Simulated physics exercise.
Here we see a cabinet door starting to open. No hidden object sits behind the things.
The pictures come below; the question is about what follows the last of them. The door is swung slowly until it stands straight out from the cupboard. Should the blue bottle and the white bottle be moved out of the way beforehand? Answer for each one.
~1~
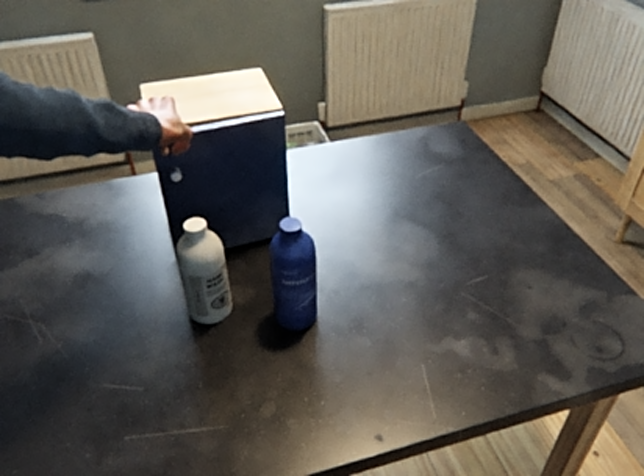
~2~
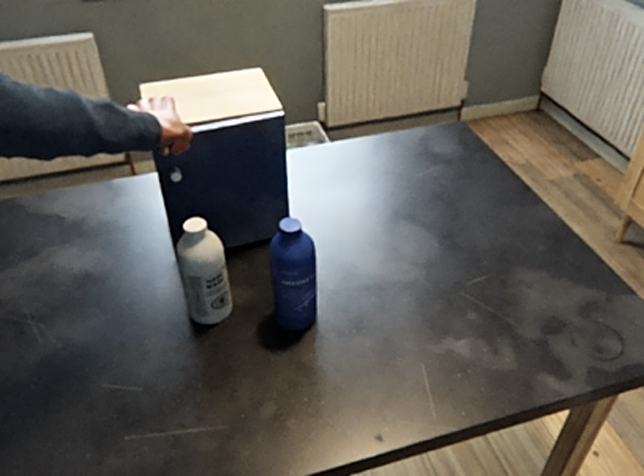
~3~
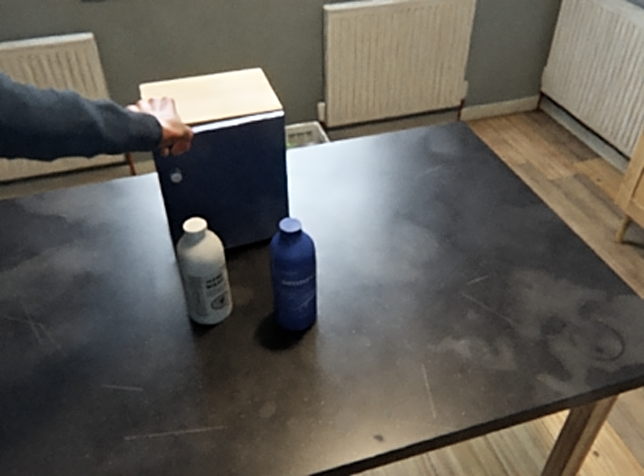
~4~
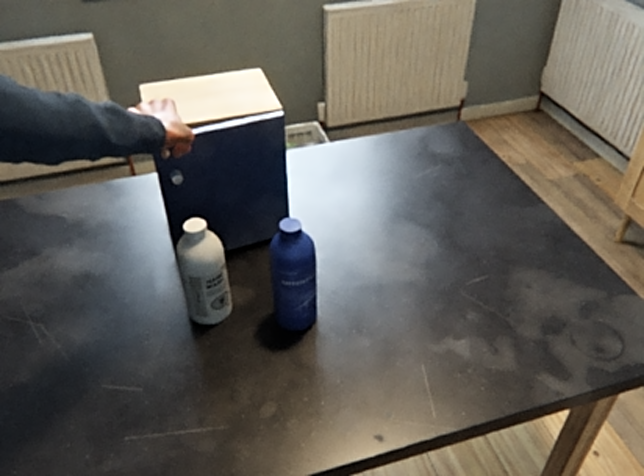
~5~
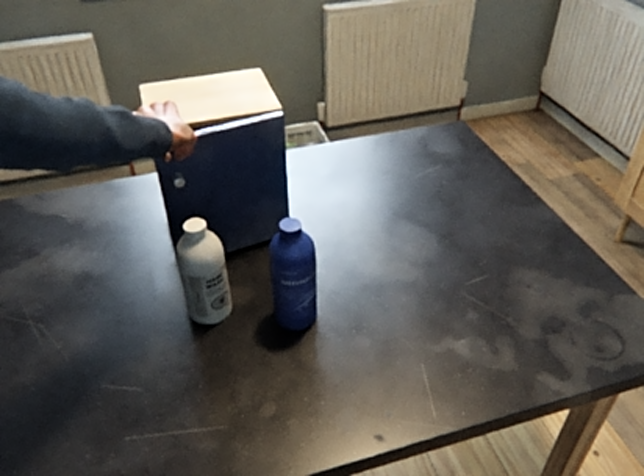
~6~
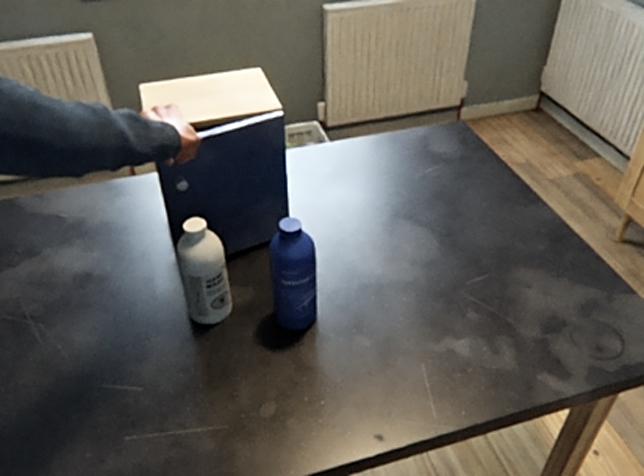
For each: The blue bottle should be moved; the white bottle should be moved.
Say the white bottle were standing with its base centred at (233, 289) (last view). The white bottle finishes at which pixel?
Resting at (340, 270).
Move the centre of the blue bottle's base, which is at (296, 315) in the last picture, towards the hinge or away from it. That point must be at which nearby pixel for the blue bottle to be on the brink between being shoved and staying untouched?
Turning point: About (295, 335).
Then, 0.66 s later than the last frame, door 41° open; blue bottle at rest near (294, 272); white bottle shifted about its own width near (220, 284).
Then, 1.36 s later than the last frame, door 72° open; blue bottle shifted a little near (305, 273); white bottle shifted about its own width near (230, 295).
When it is over, the blue bottle is pushed along, near (347, 269); the white bottle is pushed along, near (230, 295).
